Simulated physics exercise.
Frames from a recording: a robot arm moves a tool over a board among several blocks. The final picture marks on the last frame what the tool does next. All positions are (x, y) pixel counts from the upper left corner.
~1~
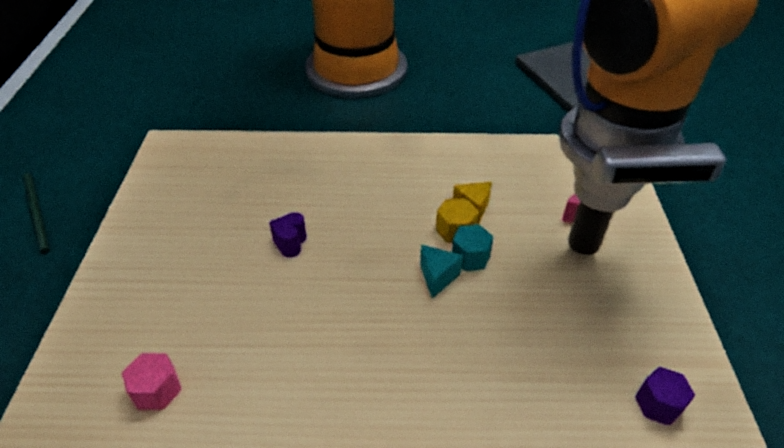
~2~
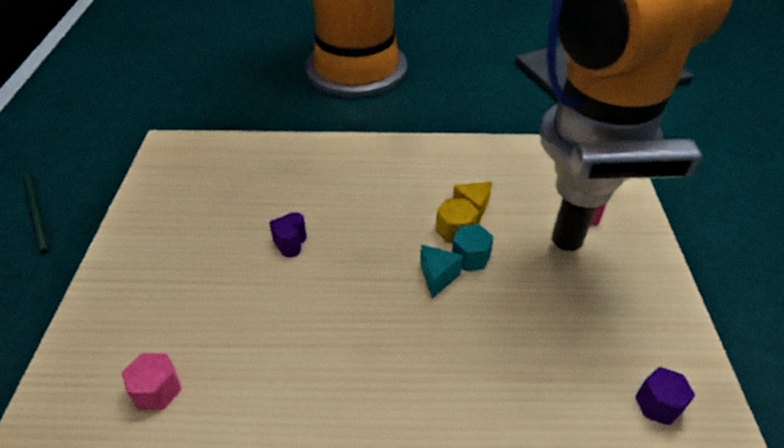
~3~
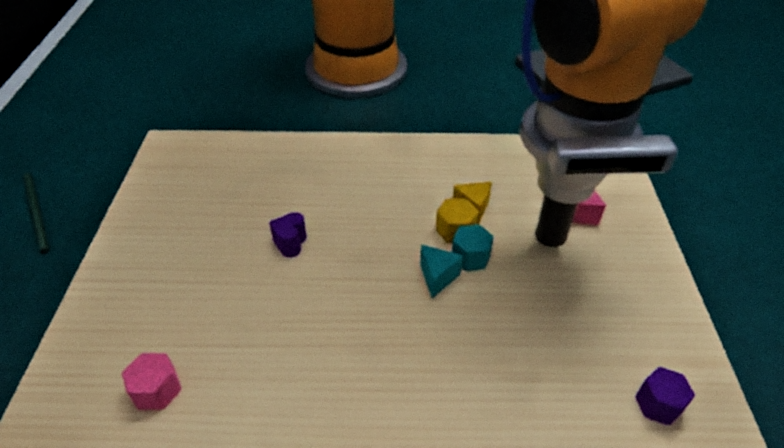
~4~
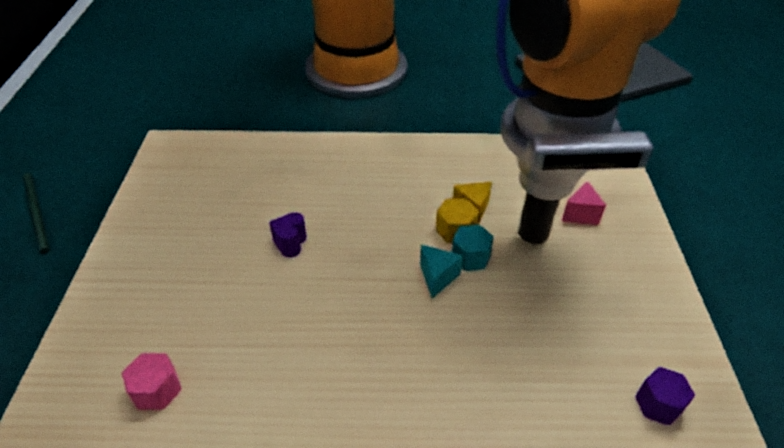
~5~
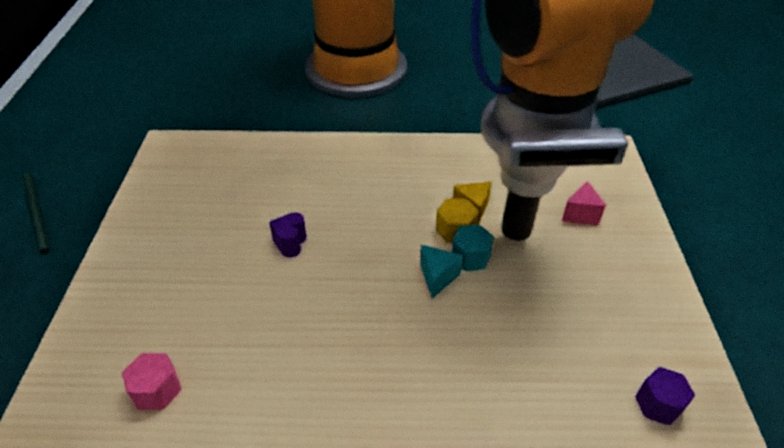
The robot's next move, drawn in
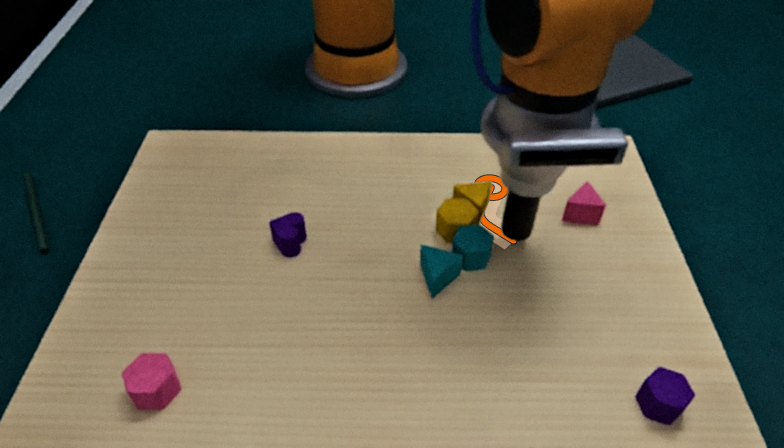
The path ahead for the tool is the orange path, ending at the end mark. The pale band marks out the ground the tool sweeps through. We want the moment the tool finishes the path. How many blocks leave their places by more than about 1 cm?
One block moves more than 1 cm.
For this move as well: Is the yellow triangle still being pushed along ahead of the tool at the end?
No - that is not the case.
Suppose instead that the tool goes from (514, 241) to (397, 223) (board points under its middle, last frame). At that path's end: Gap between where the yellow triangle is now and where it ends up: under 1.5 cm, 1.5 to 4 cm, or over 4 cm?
Shift: Under 1.5 cm.
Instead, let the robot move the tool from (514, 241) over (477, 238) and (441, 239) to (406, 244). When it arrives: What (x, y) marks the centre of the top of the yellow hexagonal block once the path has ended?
The middle of its upper face should be somewhere near (408, 200).
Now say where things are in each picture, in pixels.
In the first picture, tool tip at (584, 244); block tops, yellow hexagonal block at (458, 210); yellow triangle at (475, 190).
In the second picture, tool at (567, 240); blocks unchanged.
In the third picture, tool at (550, 236); blocks unchanged.
In the fourth picture, tool at (533, 233); blocks unchanged.
In the fifth picture, tool at (516, 230); yellow hexagonal block at (458, 210); yellow triangle at (475, 190).
Path on the board, from (514, 241) by way of (489, 225) and (483, 206) to (491, 187).
The first path, step by step. Halfway along, tool at (483, 204); yellow triangle at (465, 181), turned 20° clockwise.
At the end, tool at (493, 177); yellow hexagonal block in place; yellow triangle at (461, 175).
